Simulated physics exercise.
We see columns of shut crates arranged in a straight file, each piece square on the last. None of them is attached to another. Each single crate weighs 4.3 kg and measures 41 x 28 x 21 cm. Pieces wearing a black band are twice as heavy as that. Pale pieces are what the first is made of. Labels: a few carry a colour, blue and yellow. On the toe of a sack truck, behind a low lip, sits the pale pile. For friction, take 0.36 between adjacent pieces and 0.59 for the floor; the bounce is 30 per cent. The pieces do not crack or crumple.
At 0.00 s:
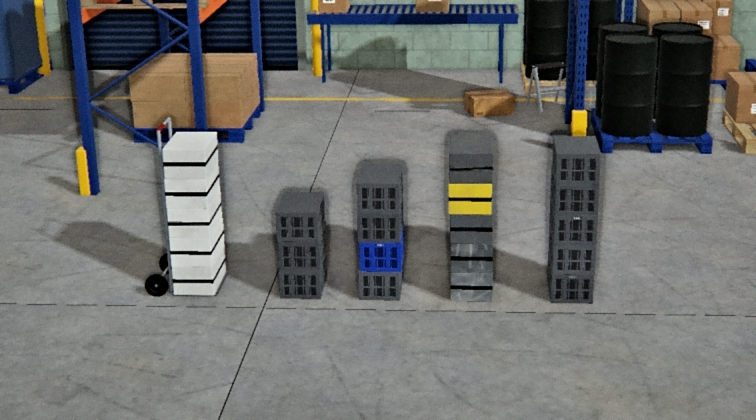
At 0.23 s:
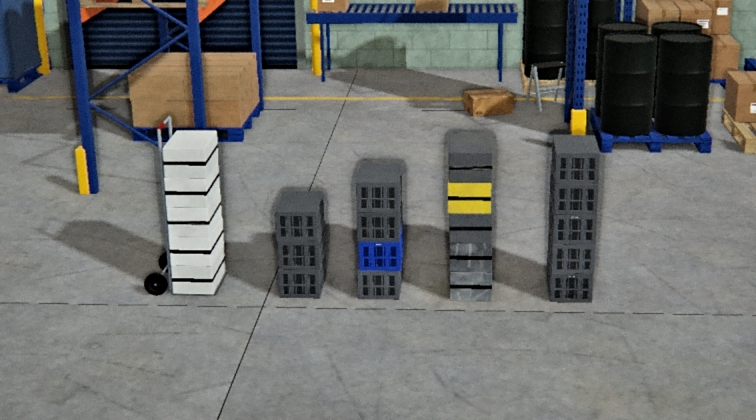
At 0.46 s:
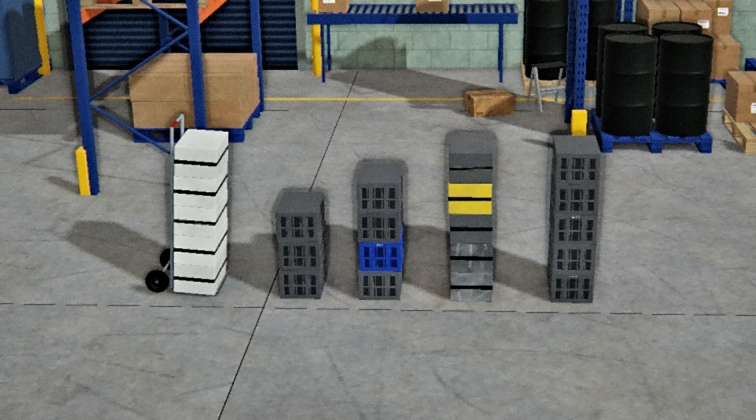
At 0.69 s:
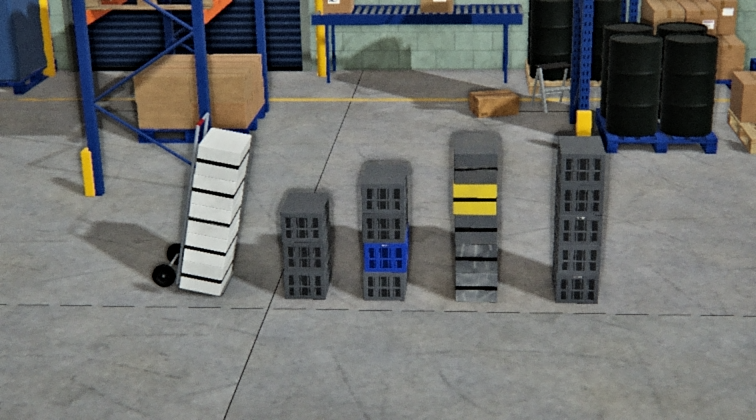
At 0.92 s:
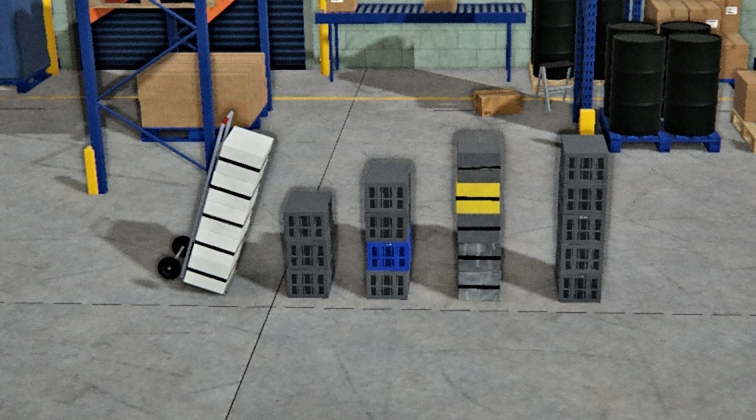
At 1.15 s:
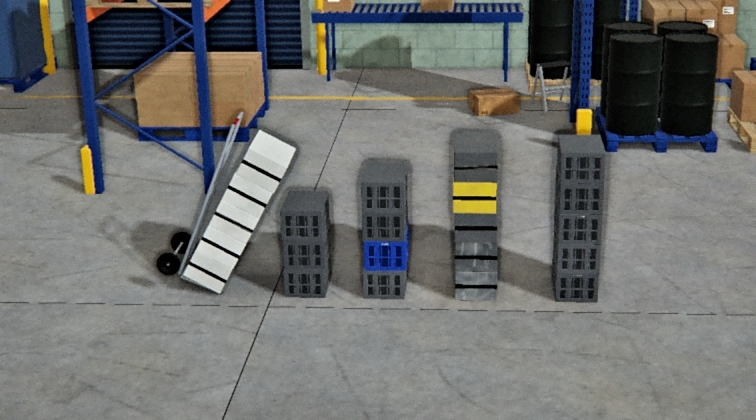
In a warehouse, a row of crate stacks stands on a concrete floor, some with blue or yellow pieces, while the hand truck at left tilts steadily to the right with its white stack leaning toward the still gray ones.
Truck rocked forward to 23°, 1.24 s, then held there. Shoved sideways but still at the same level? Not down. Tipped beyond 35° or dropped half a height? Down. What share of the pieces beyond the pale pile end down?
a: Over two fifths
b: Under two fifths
Answer: B.
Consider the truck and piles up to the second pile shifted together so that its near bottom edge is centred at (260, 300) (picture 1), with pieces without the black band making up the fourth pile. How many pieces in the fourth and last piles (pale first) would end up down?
The fourth pile would have 0 down and the last pile 0.
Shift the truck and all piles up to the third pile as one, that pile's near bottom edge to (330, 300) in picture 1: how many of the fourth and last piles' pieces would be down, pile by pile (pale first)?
Down per pile: Fourth 0; last 0.
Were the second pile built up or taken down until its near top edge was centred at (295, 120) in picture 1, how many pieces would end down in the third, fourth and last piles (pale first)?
In that case third 3, fourth 5, last 5.
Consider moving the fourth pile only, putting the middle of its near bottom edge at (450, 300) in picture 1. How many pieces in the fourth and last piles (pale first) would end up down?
You'd see fourth at 0 and last at 0.
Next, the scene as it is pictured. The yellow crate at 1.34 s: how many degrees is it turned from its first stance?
Roughly 0°.
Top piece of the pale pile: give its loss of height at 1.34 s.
I'd put it at close to 20 cm below where it started.
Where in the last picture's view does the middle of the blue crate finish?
Check around (419, 247) in the last image.
After 1.34 s, 5 of the pale pile down; none of the 17 other crates down, 1 disturbed.
After 1.60 s, 5 of the pale pile down; none of the 17 other crates down, 3 disturbed.
After 2.08 s, 5 of the pale pile down; 2 of the 17 other crates down; blue crate 17° from how it stood.
In the end (2.7 s), 4 of the pale pile down; 2 of the 17 other crates down; blue crate 23° from how it stood; yellow crate 7 cm from its place. That is 12 per cent. From the last view, middles, blue crate near (420, 247), yellow crate near (485, 188).
